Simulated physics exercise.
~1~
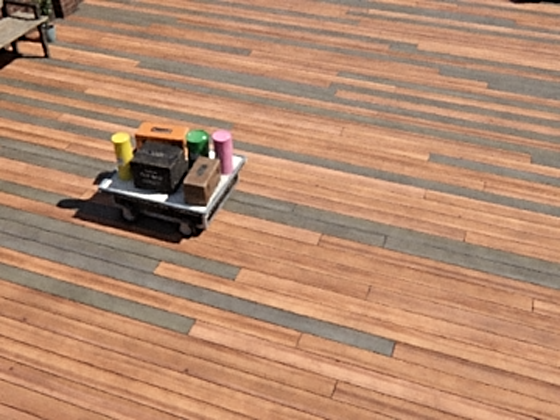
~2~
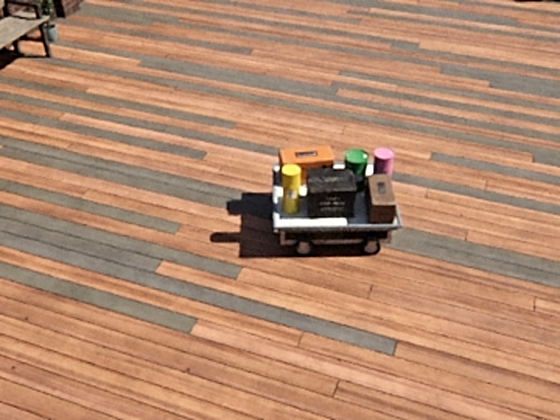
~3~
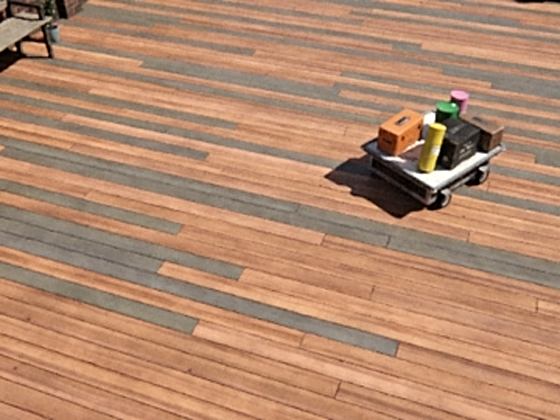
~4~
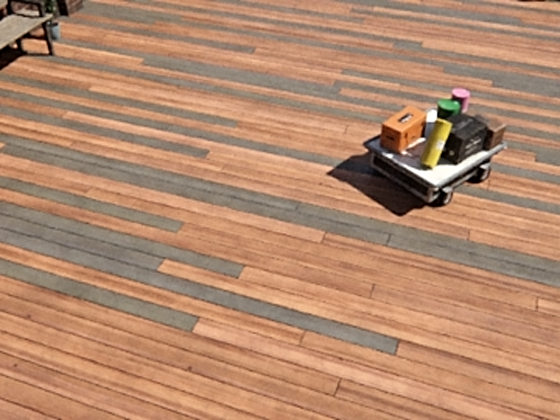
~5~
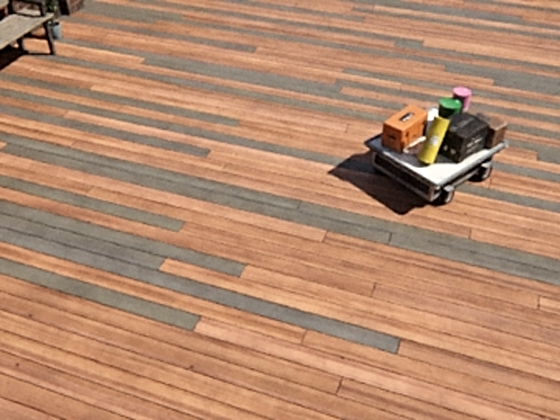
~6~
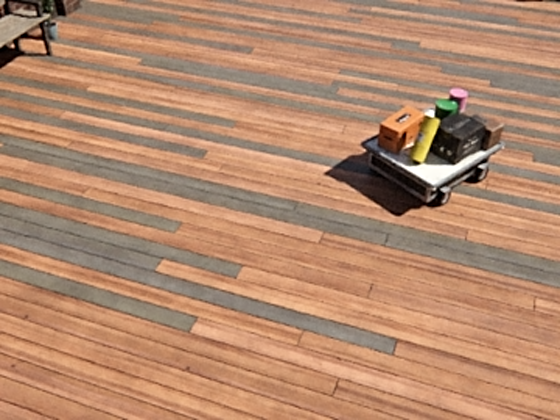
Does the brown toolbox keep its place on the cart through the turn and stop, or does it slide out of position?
The brown toolbox keeps its place on the cart through the turn and the stop.
